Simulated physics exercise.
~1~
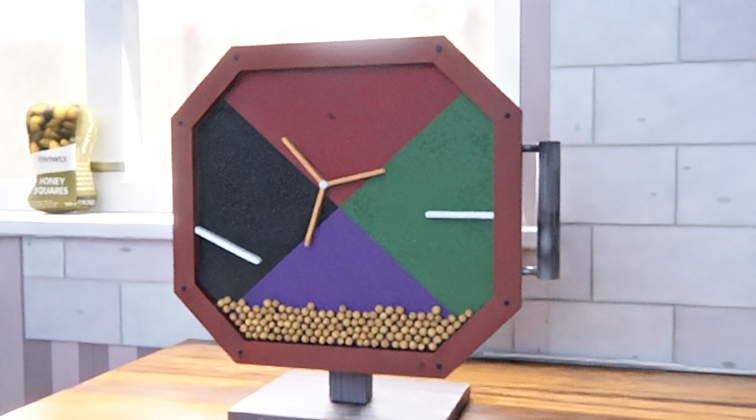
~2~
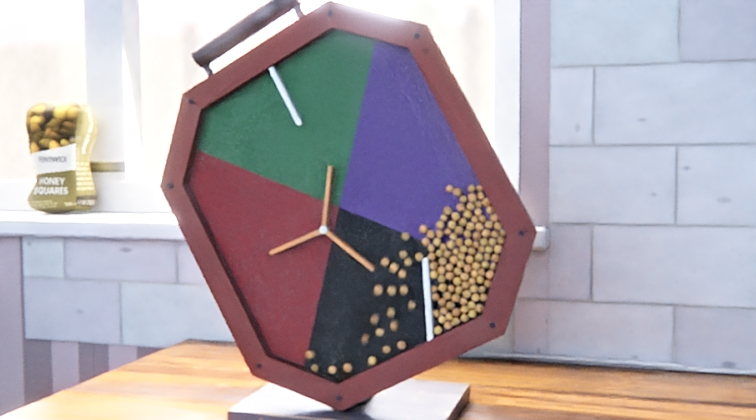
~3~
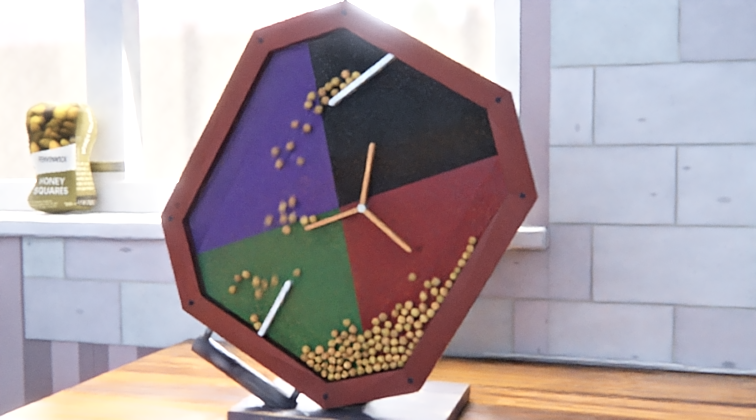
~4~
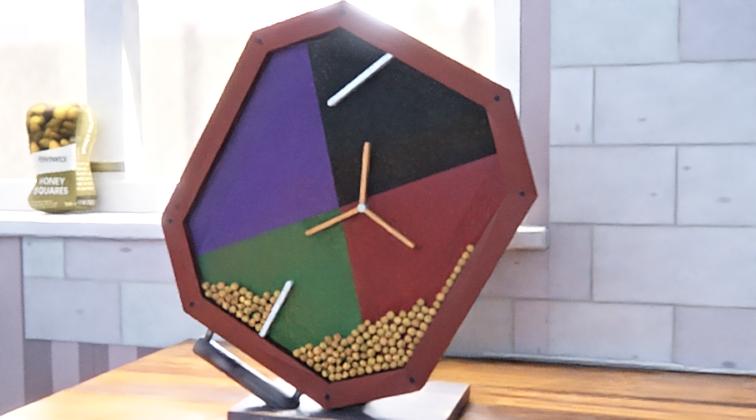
The footage shows an upright red-framed case with four coloured wedges turning anticlockwise on a table, its small wooden beads sliding and tumbling past white bars and a three-armed centrepiece, until it stops and the beads settle along the bottom across the green and red wedges, leaving purple and black empty.
